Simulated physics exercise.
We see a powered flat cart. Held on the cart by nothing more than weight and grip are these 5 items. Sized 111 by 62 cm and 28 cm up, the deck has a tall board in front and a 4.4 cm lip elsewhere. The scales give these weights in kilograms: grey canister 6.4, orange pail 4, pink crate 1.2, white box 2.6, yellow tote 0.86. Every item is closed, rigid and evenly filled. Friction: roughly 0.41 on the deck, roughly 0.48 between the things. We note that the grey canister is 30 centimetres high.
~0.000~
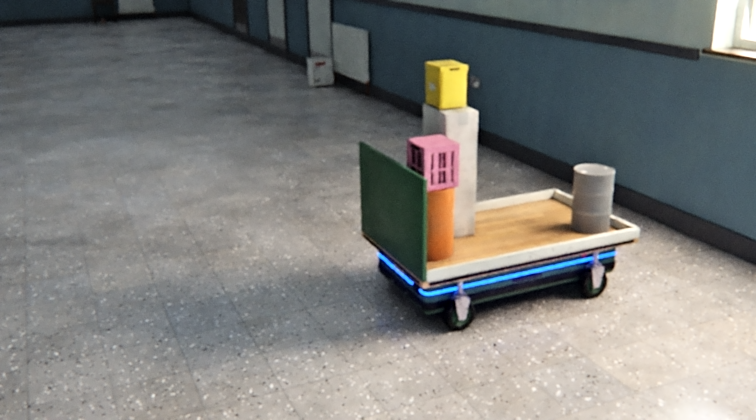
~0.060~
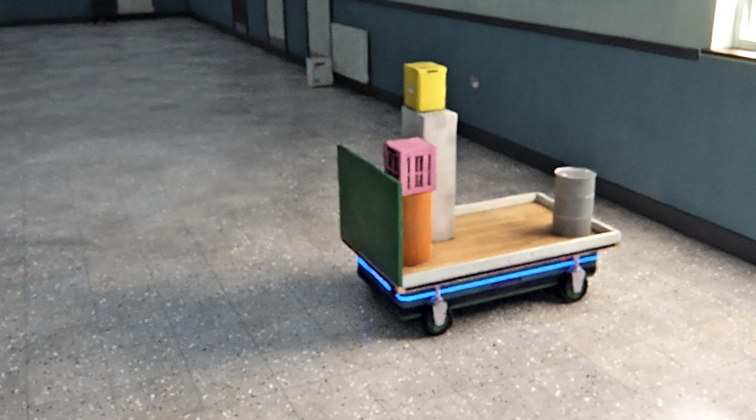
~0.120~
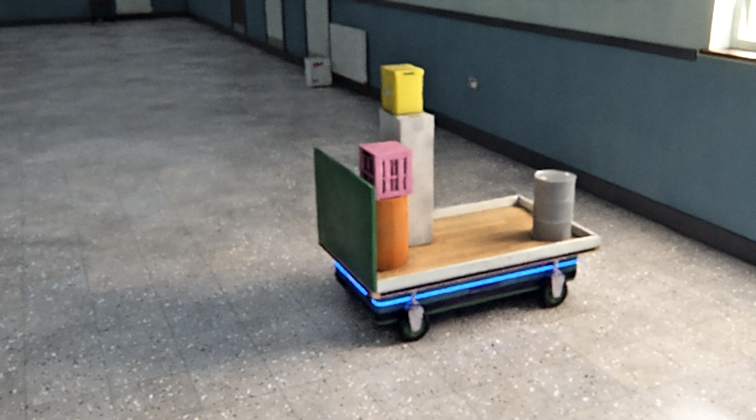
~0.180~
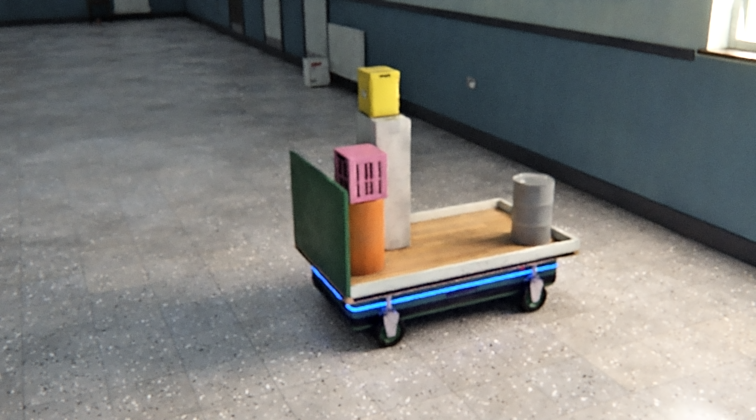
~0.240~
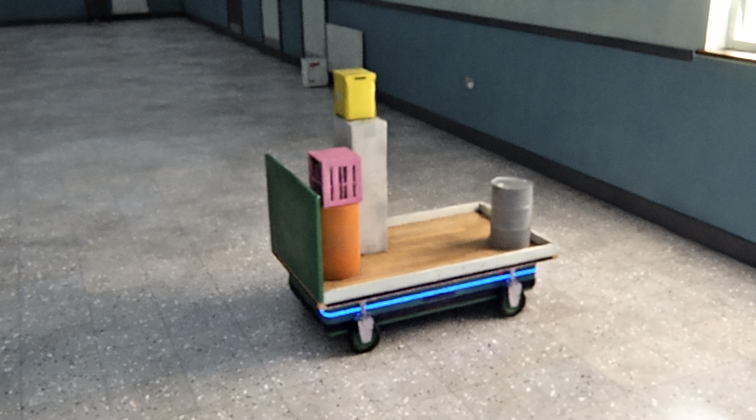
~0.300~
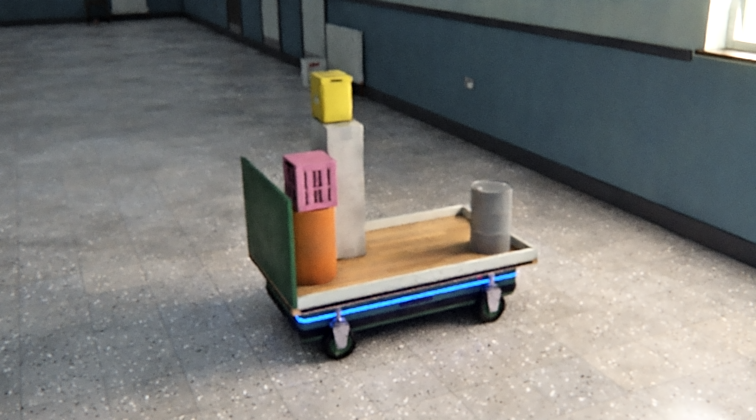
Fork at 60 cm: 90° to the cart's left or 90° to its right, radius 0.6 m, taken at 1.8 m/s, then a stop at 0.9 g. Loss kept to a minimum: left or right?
Left.
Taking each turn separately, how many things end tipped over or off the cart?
Going left: 4; going right: 5.
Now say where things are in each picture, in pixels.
In the first frame, 0 cm covered; grey canister (592, 199).
In the second frame, 11 cm covered; yellow tote (424, 87); pink crate (410, 166).
In the third frame, 22 cm covered; white box (406, 176); yellow tote (402, 89).
In the fourth frame, 32 cm covered; pink crate (361, 173); white box (383, 179).
In the fifth frame, 43 cm covered; yellow tote (354, 94); pink crate (335, 177).
In the sixth frame, 54 cm covered; grey canister (491, 217); orange pail (309, 240).
Turning left. By 0.70 s, 126 cm covered, turned 49°; orange pail, pink crate, white box and yellow tote now off the cart.
By 1.00 s, 180 cm covered, turned 90°; grey canister 5 cm from its spot near (370, 294).
When it is over (1.8 s), off the cart, orange pail, pink crate, white box and yellow tote; not toppled but over 10 cm from the start, grey canister. In the last view, grey canister near (432, 361).
Turning right instead, grey canister, orange pail, pink crate, white box and yellow tote tipped over or off the cart, 5 of 5 in all.
